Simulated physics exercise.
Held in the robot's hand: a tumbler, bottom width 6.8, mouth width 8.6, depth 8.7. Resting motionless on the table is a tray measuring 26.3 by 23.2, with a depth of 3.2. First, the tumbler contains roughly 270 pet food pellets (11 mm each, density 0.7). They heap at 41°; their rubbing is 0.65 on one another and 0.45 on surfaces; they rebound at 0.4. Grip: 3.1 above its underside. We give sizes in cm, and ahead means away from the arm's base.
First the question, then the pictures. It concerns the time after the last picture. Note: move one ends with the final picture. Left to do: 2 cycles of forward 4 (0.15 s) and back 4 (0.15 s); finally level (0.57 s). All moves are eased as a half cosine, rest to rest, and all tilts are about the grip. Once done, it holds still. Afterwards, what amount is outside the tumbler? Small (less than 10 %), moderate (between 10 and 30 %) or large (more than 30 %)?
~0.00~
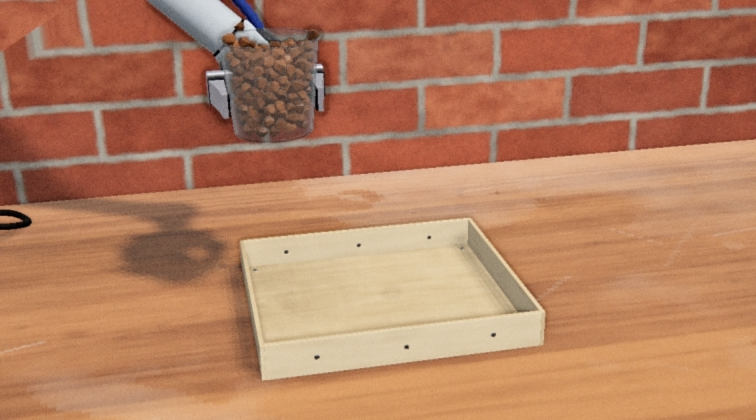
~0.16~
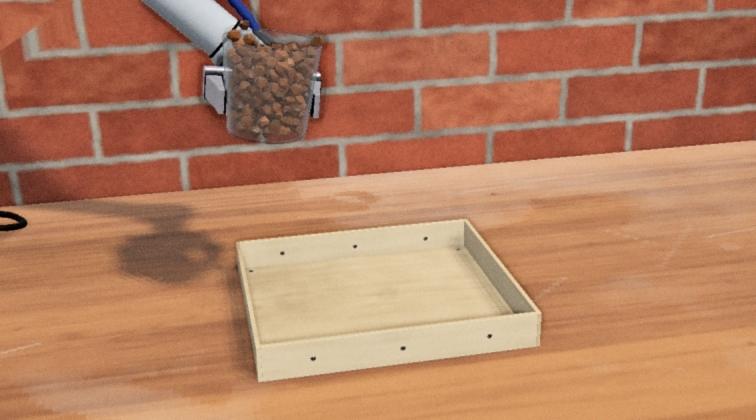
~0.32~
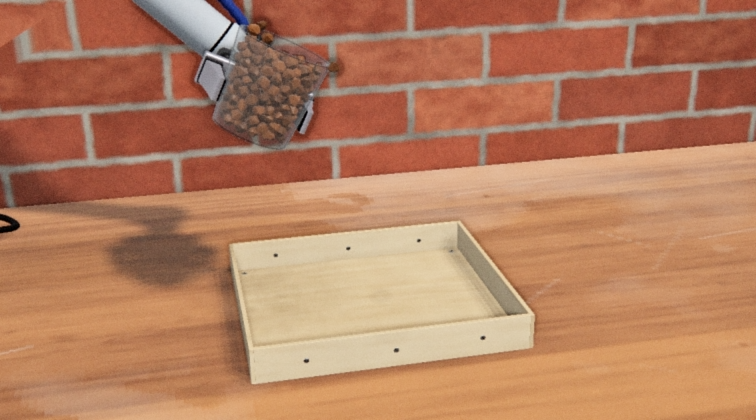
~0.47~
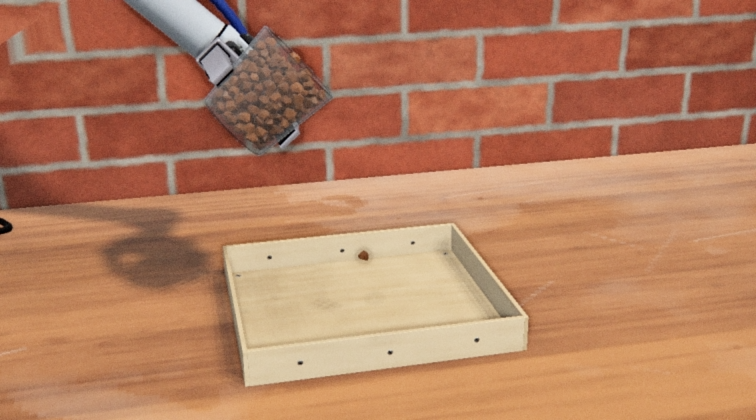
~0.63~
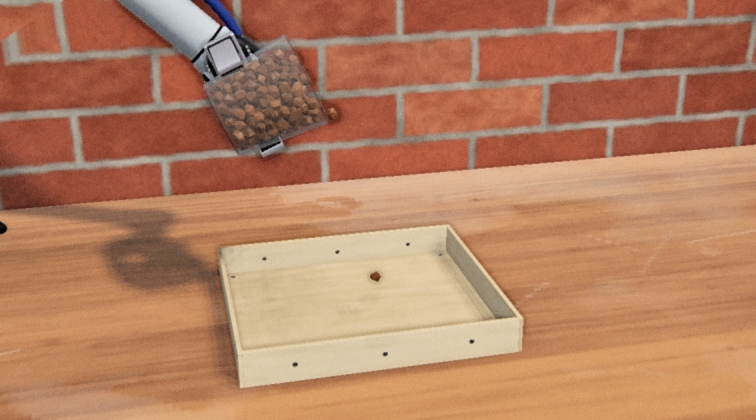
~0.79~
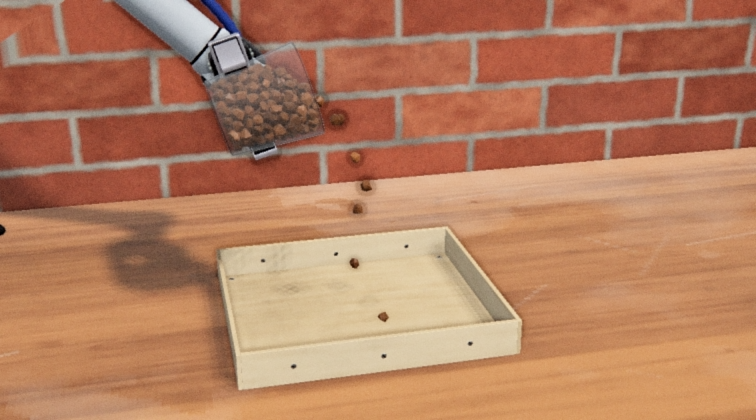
Large.
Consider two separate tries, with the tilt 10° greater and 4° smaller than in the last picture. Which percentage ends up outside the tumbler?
Estimates: 65 % then 35 %.
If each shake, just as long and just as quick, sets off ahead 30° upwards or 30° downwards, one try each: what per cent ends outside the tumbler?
Some 50 and 30 per cent.
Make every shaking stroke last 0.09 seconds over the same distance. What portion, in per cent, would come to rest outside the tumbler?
In that case some 75 per cent.
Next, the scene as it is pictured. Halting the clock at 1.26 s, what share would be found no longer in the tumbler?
Near 30 in a hundred parts have gone so far.
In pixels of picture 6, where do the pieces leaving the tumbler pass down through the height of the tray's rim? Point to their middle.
Their middle sits near (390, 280).
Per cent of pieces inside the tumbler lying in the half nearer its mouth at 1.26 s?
Roughly 50 %.
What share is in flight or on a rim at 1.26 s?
Estimated fraction: Near 1 %.
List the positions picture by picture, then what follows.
In the first picture, tumbler middle at (271, 87), level; upper third of the load around (269, 59), from x 230 to 315, top at y 25; 267 in the tumbler.
In the second picture, tumbler middle at (269, 88), tilted 7° forward; upper third of the load around (268, 61), from x 235 to 320, top at y 25.
In the third picture, tumbler middle at (267, 91), tilted 26° forward; upper third of the load around (267, 66), from x 225 to 335, top at y 25; 266 in the tumbler, 1 in flight or on a rim.
In the fourth picture, tumbler middle at (265, 96), tilted 48° forward; upper third of the load around (269, 73), from x 215 to 365, top at y 45; 266 in the tumbler, 1 in the tray.
In the fifth picture, tumbler middle at (263, 101), tilted 67° forward; upper third of the load around (266, 79), from x 215 to 375, top at y 55; 266 in the tumbler, 1 in the tray.
In the sixth picture, tumbler middle at (262, 104), tilted 74° forward; upper third of the load around (261, 87), from x 215 to 385, top at y 70; 261 in the tumbler, 2 in the tray, 4 in flight or on a rim.
After 1.26 s, tilted 74° forward, highest piece 25 above the table; 184 in the tumbler, 80 in the tray, 3 in flight or on a rim.
After 1.73 s, tilted 27° forward, highest piece 27 above the table; 149 in the tumbler, 117 in the tray, 1 on the table or floor.
After 2.16 s, level, highest piece 28 above the table; 148 in the tumbler, 118 in the tray, 1 on the table or floor.
After 3.21 s, level, highest piece 28 above the table; 148 in the tumbler, 118 in the tray, 1 on the table or floor.
At rest, 148 in the tumbler, 118 in the tray, 1 on the table or floor. That is 45 % outside the tumbler.
